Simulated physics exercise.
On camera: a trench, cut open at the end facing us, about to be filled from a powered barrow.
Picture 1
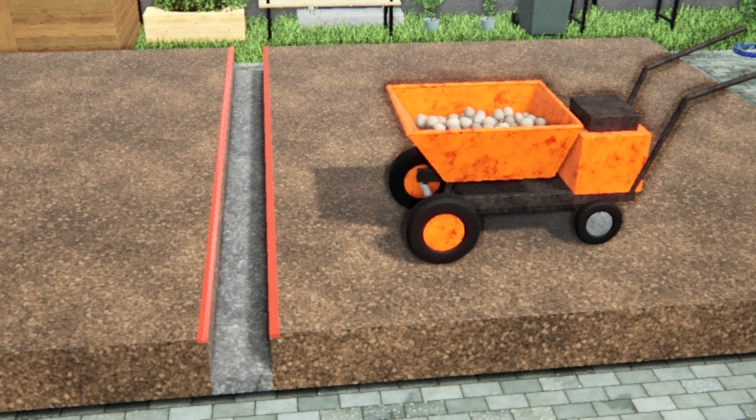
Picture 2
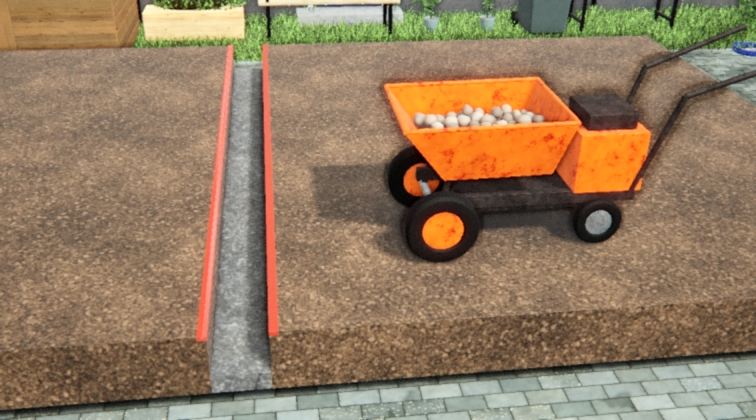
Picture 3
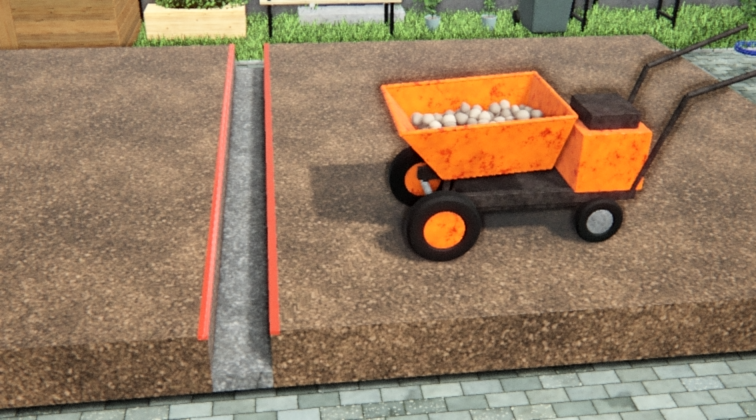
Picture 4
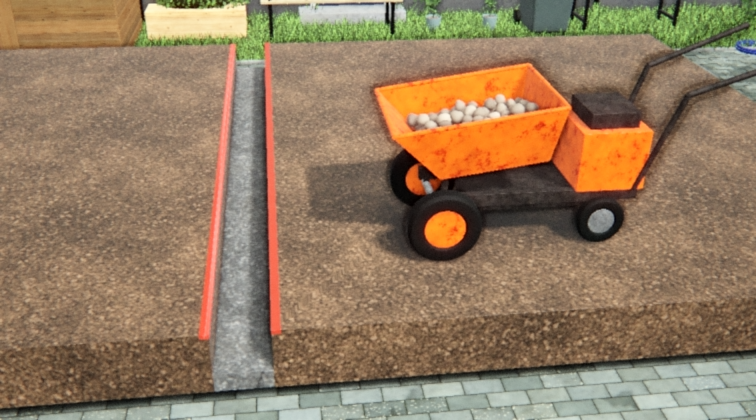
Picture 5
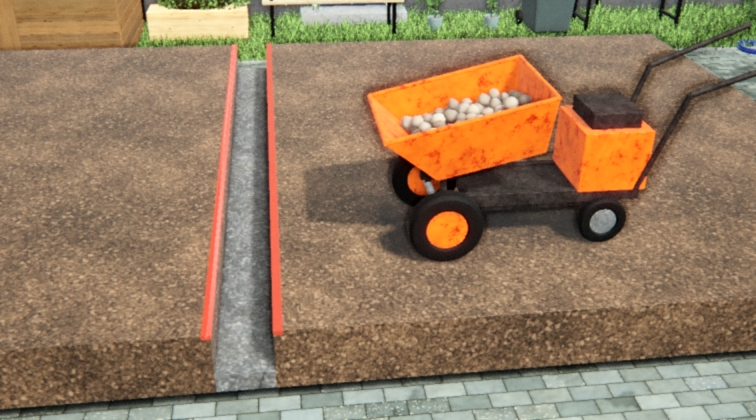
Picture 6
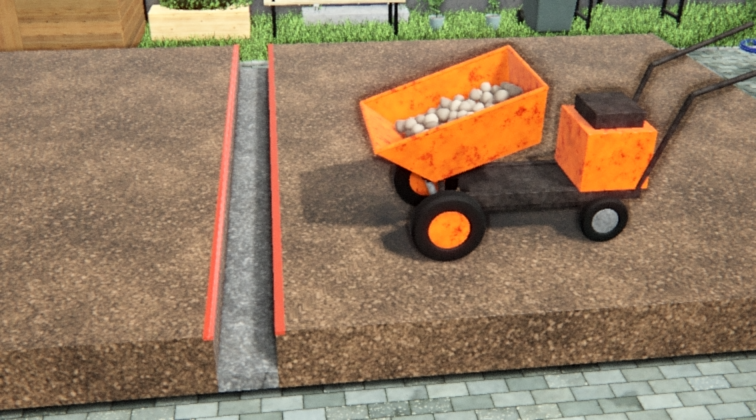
The footage shows an orange powered barrow loaded with pale river pebbles on brown ground, right of a narrow, red-edged trench. Its skip starts level, then gradually tilts down toward the left, the pebbles still inside.
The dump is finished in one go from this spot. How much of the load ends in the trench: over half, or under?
It catches only the smaller part.
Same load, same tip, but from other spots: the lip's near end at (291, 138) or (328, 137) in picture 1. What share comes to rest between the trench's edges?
About 10 and 90 per cent.
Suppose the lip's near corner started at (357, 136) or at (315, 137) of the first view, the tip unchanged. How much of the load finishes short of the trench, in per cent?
Roughly 0 per cent, and 0 per cent.
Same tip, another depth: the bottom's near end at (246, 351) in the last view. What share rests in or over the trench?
Near 30 %.
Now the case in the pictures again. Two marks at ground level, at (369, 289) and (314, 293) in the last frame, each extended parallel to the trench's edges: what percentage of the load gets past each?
Roughly 80 per cent, and 60 per cent.
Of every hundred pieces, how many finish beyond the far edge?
Some 0 per cent.
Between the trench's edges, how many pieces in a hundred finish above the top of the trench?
Roughly 0 in a hundred.
Shortly afterwards, skip tipped steeply; the whole lot in the skip.
Next, skip tipped right over; near two thirds in the skip; near a third short of the trench; only a few in or heaped over the trench.
Some moments later, skip tipped right over; near a quarter in the skip; near half short of the trench; near a third in or heaped over the trench.
In the end, skip tipped right over; near a quarter in the skip; near half short of the trench; near a third in or heaped over the trench; none at all beyond it.
